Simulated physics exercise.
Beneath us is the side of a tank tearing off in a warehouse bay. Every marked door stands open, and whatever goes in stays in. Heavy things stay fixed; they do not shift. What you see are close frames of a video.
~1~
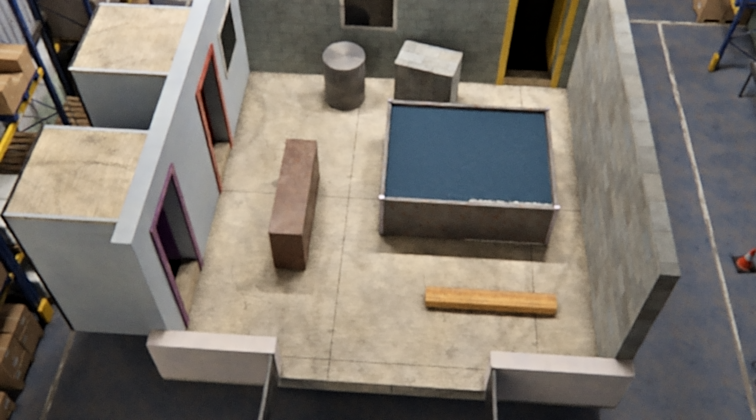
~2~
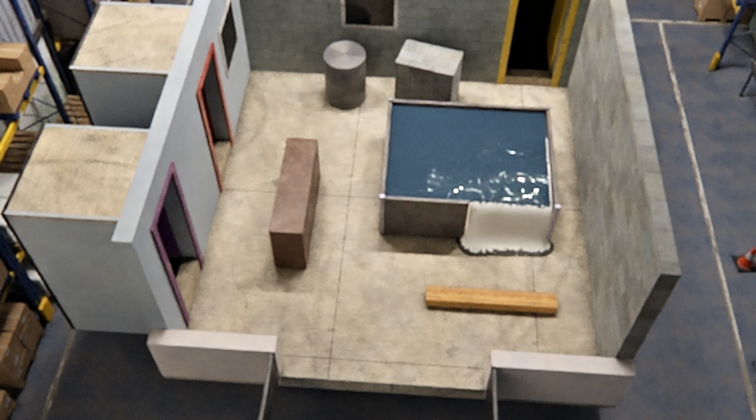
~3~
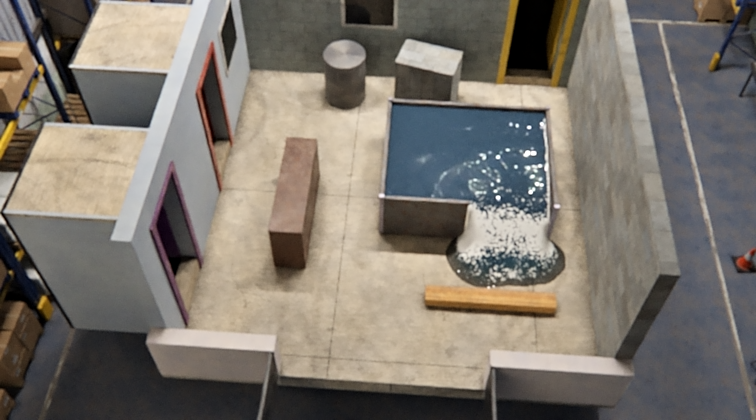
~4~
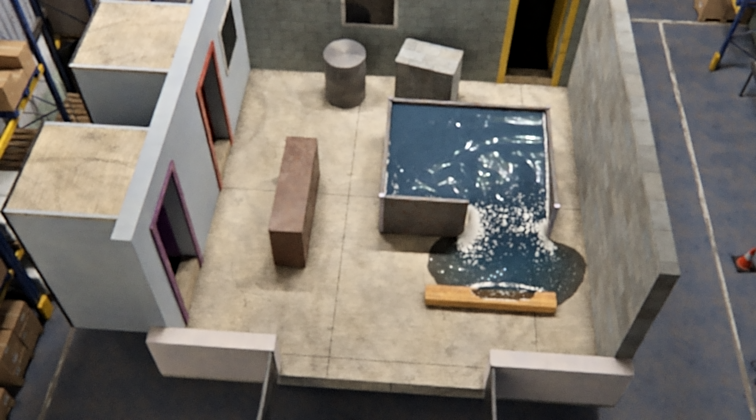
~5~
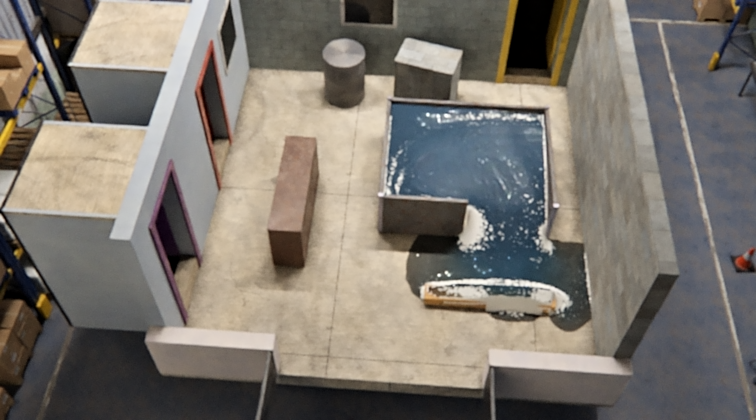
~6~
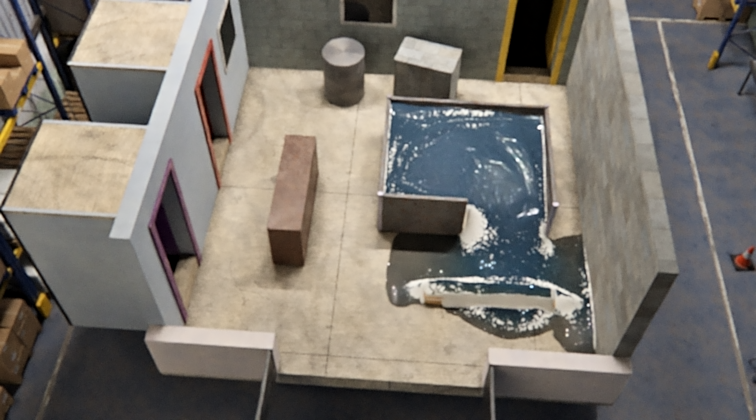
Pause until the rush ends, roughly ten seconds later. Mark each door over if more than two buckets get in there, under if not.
Red door: Under, yellow door: Under, purple door: Under.
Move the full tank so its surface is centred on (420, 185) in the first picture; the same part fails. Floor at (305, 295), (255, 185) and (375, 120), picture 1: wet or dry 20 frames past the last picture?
So, in the order given, I'd say soaked through, unaffected, unaffected.
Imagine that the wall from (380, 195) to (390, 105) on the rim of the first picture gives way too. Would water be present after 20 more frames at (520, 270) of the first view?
It would be parched.
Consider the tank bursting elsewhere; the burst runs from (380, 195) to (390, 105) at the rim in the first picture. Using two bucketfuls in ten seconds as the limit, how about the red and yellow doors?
Then the red one overshoots, and the yellow one comes in low.
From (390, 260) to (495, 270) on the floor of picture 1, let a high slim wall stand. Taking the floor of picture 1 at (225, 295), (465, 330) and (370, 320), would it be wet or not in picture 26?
The first is inundated, the second inundated and the third inundated.
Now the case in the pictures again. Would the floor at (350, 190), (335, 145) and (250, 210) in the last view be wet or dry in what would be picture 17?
Taking them as listed, they are spared, spared and spared.
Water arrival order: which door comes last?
Answer: The door marked red.
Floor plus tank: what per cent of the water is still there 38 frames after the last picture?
82 % or so.
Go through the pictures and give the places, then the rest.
The first picture shows still water in the tank at (468, 155).
In the second picture, the front is at (547, 250), out from the gap at (506, 228).
In the third picture, water pours out at (506, 229) and has run to (467, 277).
In the fourth picture, water pours out at (505, 229) and has run to (451, 292).
In the fifth picture, water pours out at (505, 229) and has run to (574, 324).
In the sixth picture, water pours out at (504, 227) and has run to (589, 352).
A moment on, water covers 30 % of the floor; the red door not reached, the yellow door not reached, the purple door not reached.
Next, water covers 50 % of the floor; the red door not reached, the yellow door not reached, the purple door wet at the sill, nothing in.
Then, water covers 60 % of the floor; the red door not reached, the yellow door wet at the sill, nothing in, the purple door wet at the sill, nothing in.
Later, water covers 95 % of the floor; the red door wet at the sill, nothing in, the yellow door under two buckets in, the purple door wet at the sill, nothing in.
In the end, water covers 95 % of the floor; the red door wet at the sill, nothing in, the yellow door under two buckets in, the purple door wet at the sill, nothing in.
